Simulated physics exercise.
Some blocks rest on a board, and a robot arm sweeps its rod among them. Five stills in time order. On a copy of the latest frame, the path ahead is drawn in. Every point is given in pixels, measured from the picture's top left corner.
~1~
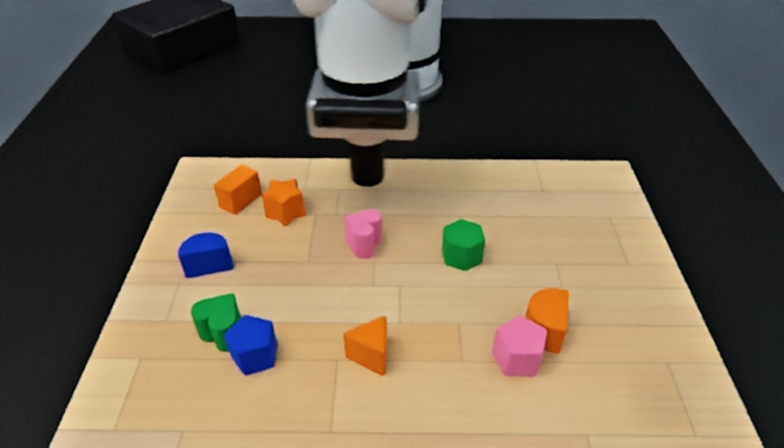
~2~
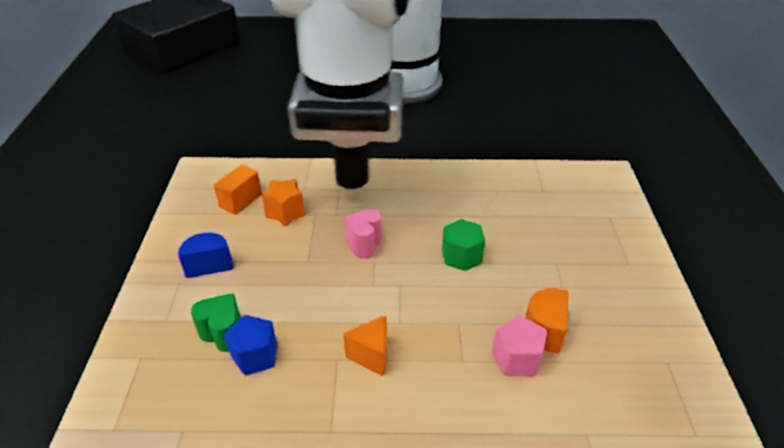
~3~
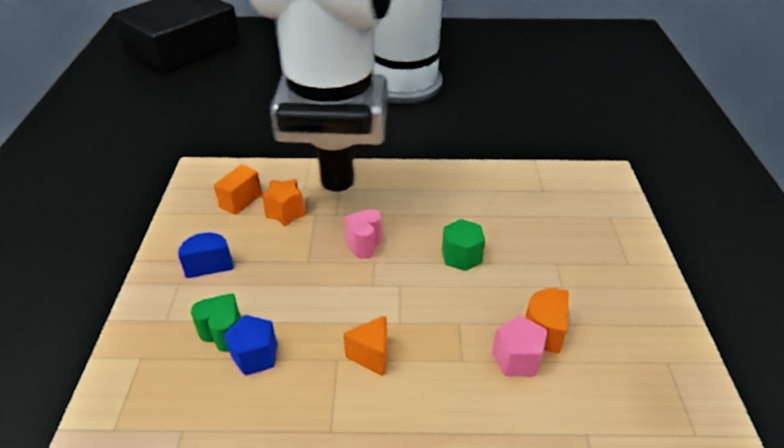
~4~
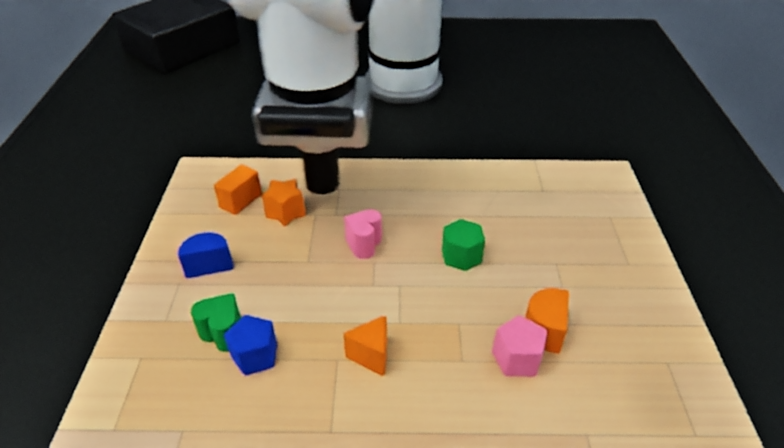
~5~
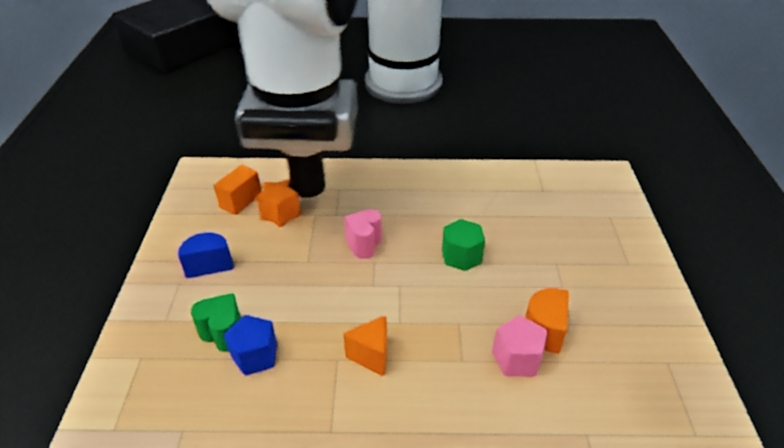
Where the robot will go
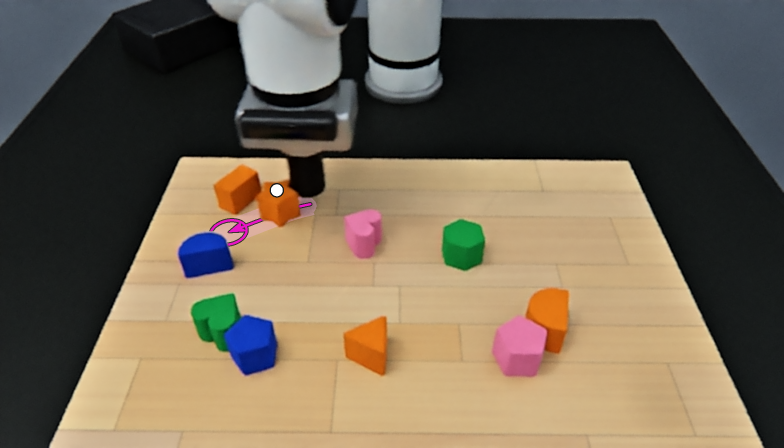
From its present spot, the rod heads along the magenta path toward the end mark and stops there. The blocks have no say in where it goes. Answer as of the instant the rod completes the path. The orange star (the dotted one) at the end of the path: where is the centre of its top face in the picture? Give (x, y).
Its top face will be centred at roughly (188, 219).
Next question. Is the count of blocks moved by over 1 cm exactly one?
I'd say yes.
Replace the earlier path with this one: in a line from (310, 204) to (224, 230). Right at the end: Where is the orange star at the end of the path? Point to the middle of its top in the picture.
Located at (184, 217).
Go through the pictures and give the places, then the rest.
In the first picture, rod's lower end at (368, 177); orange rectangular block at (236, 177); orange star at (282, 189).
In the second picture, rod at (352, 179); blocks still.
In the third picture, rod at (338, 181); blocks still.
In the fourth picture, rod at (323, 184); blocks still.
In the fifth picture, rod at (308, 188); orange rectangular block at (236, 177); orange star at (277, 190).
Drawn move, from (310, 204) through (270, 216) to (229, 232); the dot is on the orange star.
What follows on the original path. Halfway along, rod at (266, 200); orange star at (232, 203).
At the end, rod at (224, 215); orange rectangular block still; orange star at (188, 219).
